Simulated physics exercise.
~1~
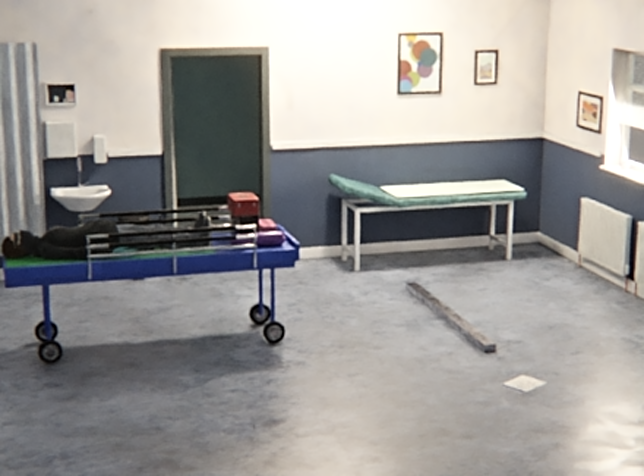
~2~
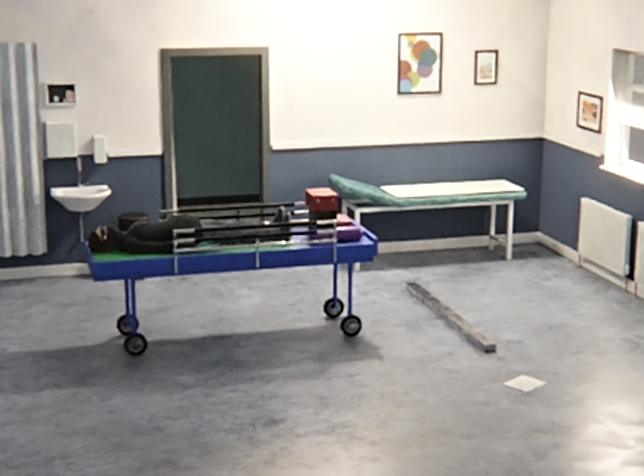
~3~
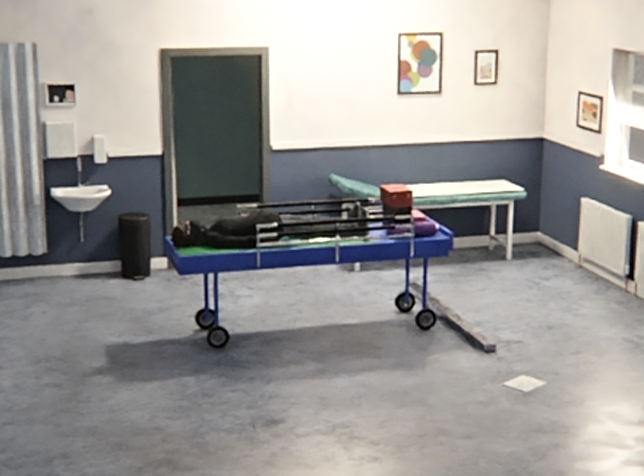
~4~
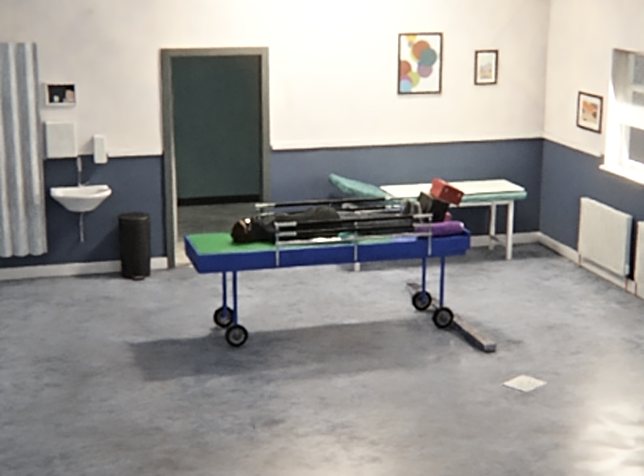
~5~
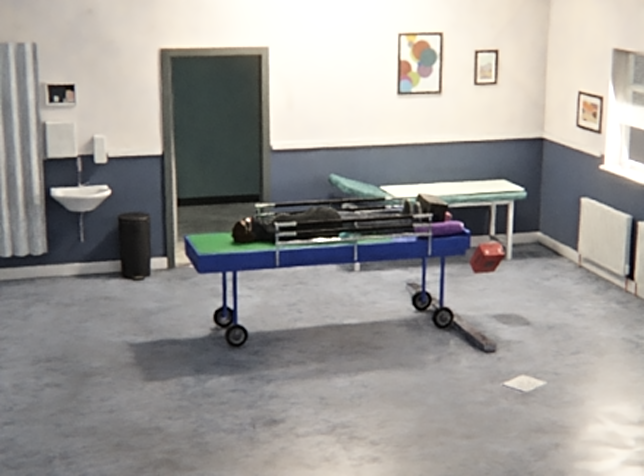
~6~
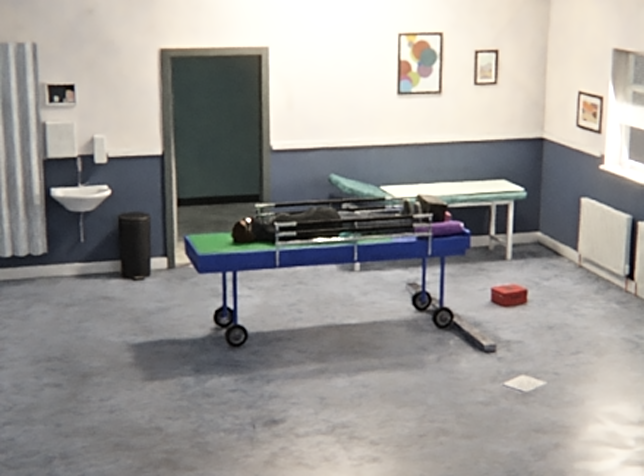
In a clinic room with white and blue walls, seen from a fixed, slightly raised view, a blue gurney carries a dark-clothed figure lying between rails, with a red case and purple and dark items at its right end. A sink, doorway and green examination couch stand behind, and a bar lies on the grey floor. The gurney rolls right, feet first, and stops at the bar. The figure slides a little toward the right end, and the red case tips, then tumbles off. It lands on the floor to the right, while the figure and other items remain aboard.
